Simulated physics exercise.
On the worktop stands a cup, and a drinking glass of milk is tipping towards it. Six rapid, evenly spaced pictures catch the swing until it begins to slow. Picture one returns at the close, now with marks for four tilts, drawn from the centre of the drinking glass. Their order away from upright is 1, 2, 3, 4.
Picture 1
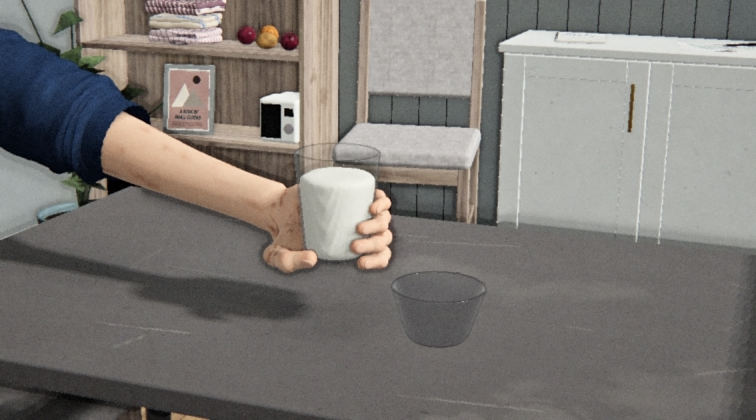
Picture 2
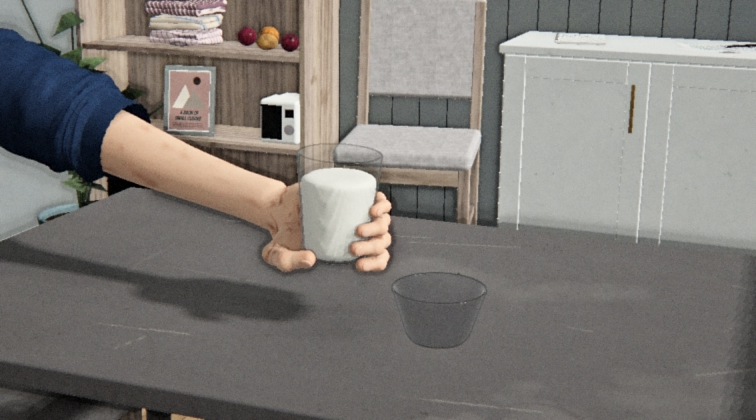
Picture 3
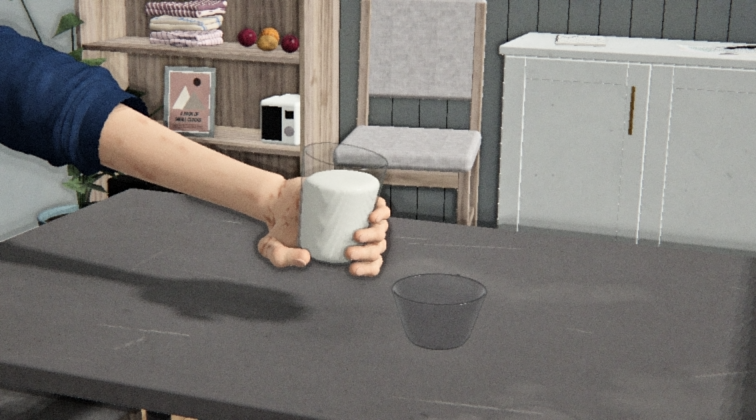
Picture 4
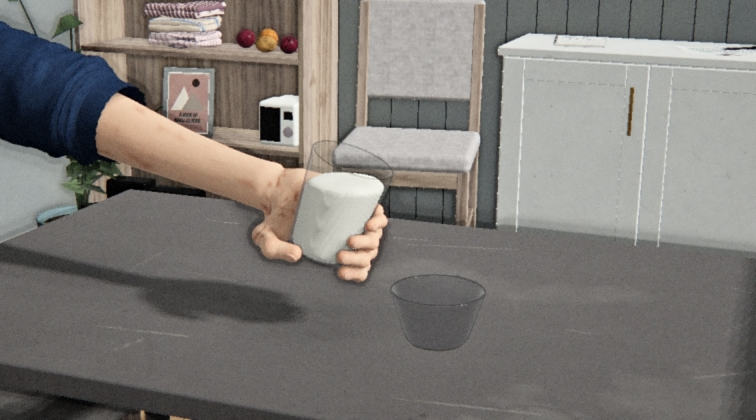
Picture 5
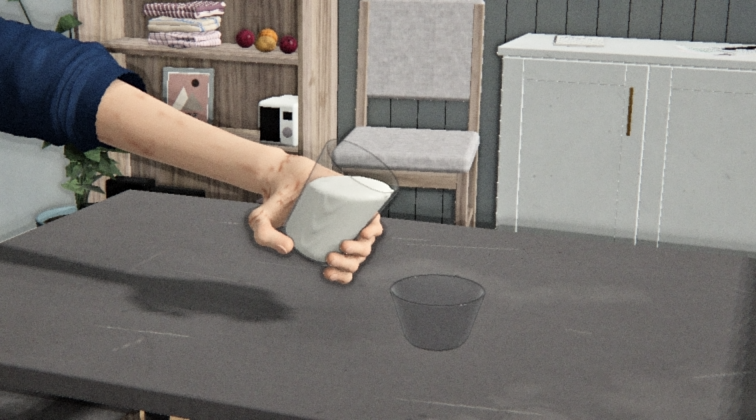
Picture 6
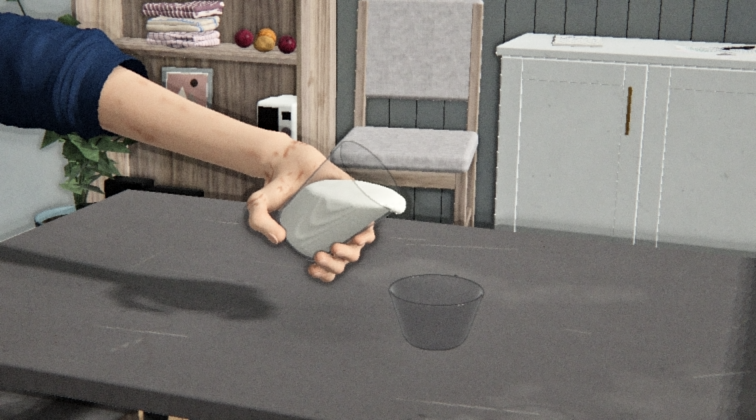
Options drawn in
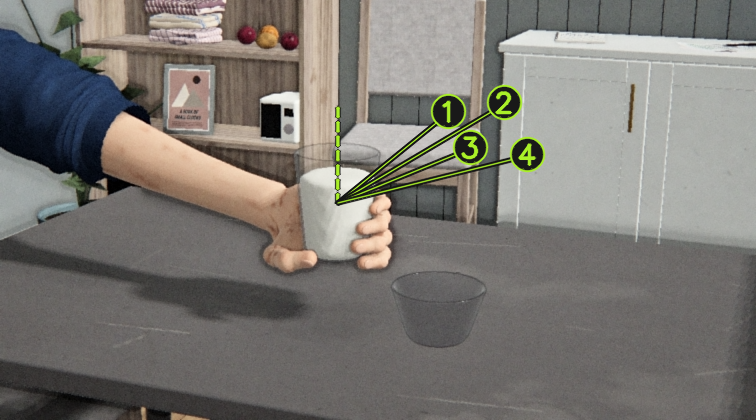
A hand reaching in from the left, its arm in a dark blue sleeve, grips a clear glass of white milk and slowly tilts it rightward, the milk slanting towards the lip. An empty clear cup stands still on the dark grey worktop to the right, seen from slightly above by a steady camera. Behind are wooden shelves with fruit, a grey-cushioned chair and a white cabinet.
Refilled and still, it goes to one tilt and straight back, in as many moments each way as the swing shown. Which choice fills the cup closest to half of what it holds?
Tilt 3 does it best.
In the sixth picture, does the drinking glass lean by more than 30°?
Yes, it does.
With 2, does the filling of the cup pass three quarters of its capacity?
No, it does not.
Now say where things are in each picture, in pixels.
Upright, lip at (375, 155); rim of the cup round (439, 286); nothing has left yet.
Tipped about 2°, lip at (377, 158); nothing has left yet.
Tipped about 9°, lip at (383, 165); nothing has left yet.
Tipped about 20°, lip at (389, 176); nothing has left yet.
Tipped about 33°, lip at (395, 190); nothing has left yet.
Tipped about 47°, lip at (396, 205); nothing has left yet.
On the marked copy, 1 at (436, 123); 2 at (490, 112); 3 at (454, 154); 4 at (511, 159).
Choosing 1, the cup ends with about 13 % of what it can hold.
Choosing 2, the cup ends with about 26 % of what it can hold; 3 % of the milk is spilt.
Choosing 3, the cup ends with about 46 % of what it can hold.
Choosing 4, the cup ends with about 66 % of what it can hold.
